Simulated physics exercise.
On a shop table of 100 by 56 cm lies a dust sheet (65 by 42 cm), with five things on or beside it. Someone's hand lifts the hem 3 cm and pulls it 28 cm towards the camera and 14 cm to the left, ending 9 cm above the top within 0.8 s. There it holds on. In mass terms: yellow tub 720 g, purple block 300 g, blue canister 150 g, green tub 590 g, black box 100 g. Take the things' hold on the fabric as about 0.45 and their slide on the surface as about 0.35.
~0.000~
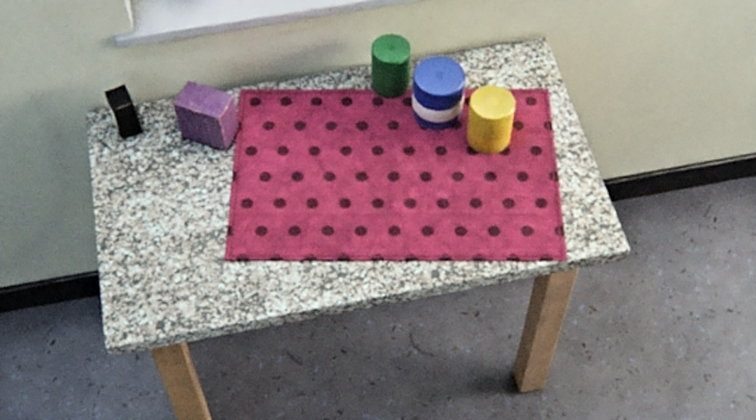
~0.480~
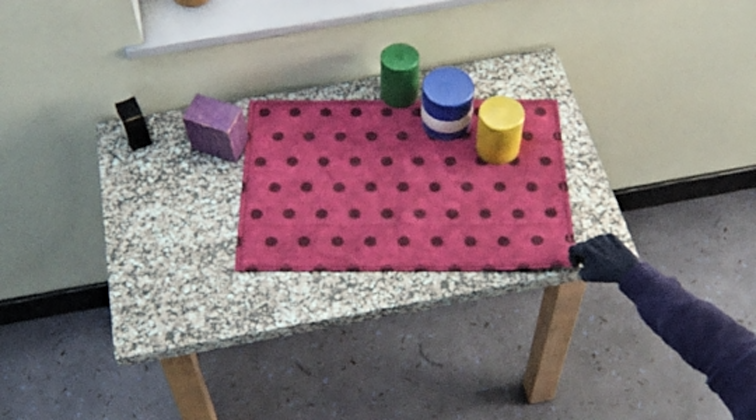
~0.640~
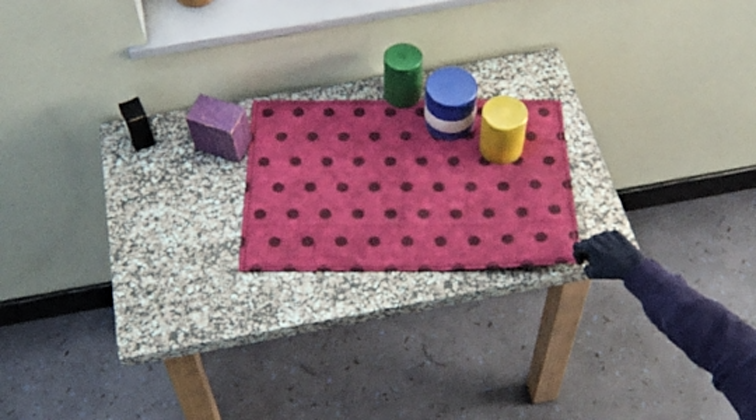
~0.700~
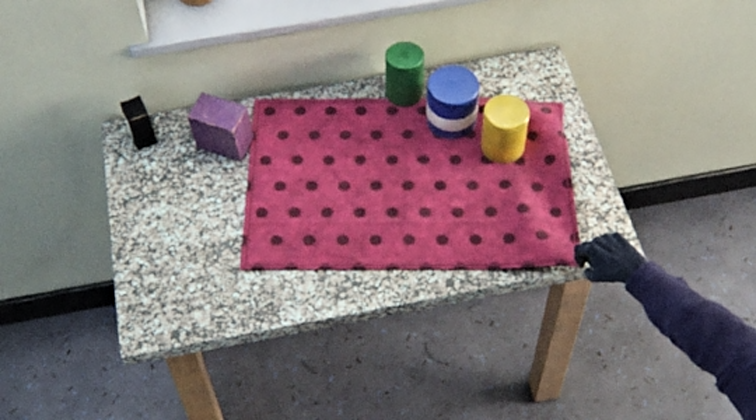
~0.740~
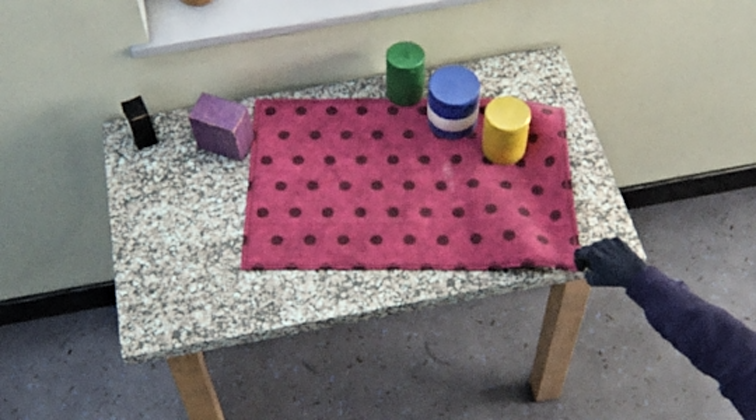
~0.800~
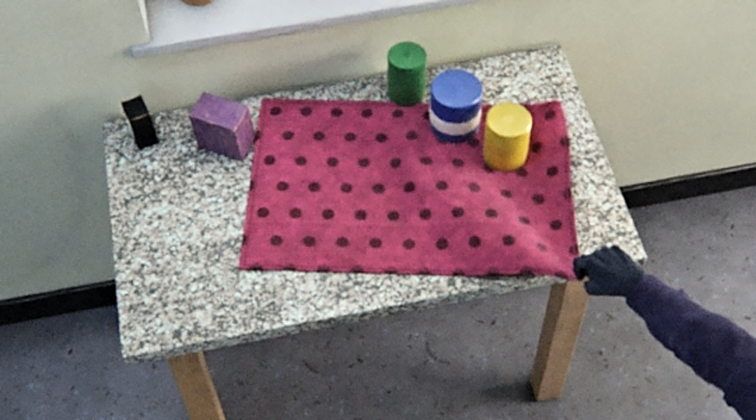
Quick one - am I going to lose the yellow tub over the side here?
Yes, it goes over.
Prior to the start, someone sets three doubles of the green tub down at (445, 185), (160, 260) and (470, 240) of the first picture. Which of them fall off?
In order: Comes off; holds on; comes off.
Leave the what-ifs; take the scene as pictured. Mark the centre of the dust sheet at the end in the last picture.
The middle ends up near pixel (420, 284).
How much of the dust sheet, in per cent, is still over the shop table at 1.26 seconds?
I'd estimate close to 70 per cent.
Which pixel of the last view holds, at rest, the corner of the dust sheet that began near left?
That corner ends up near pixel (233, 315) in the last view.
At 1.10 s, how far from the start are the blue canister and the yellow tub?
I'd put the blue canister at some 15 centimetres and the yellow tub at some 20 centimetres.
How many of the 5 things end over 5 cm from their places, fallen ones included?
The answer is 2 of them.
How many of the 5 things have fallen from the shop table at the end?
1.
By 1.0 s, 90 % of the dust sheet is still over the top; yellow tub 11 cm off its start, blue canister 9 cm off its start.
By 1.1 s, 80 % of the dust sheet is still over the top; yellow tub 19 cm off its start, blue canister 16 cm off its start.
By 1.3 s, 70 % of the dust sheet is still over the top; yellow tub 28 cm off its start at (540, 226), blue canister 24 cm off its start at (497, 175).
By 1.4 s, 60 % of the dust sheet is still over the top; yellow tub 33 cm off its start, blue canister 27 cm off its start.
By 3.0 s, 50 % of the dust sheet is still over the top; yellow tub over the edge, blue canister 34 cm off its start at (510, 221).
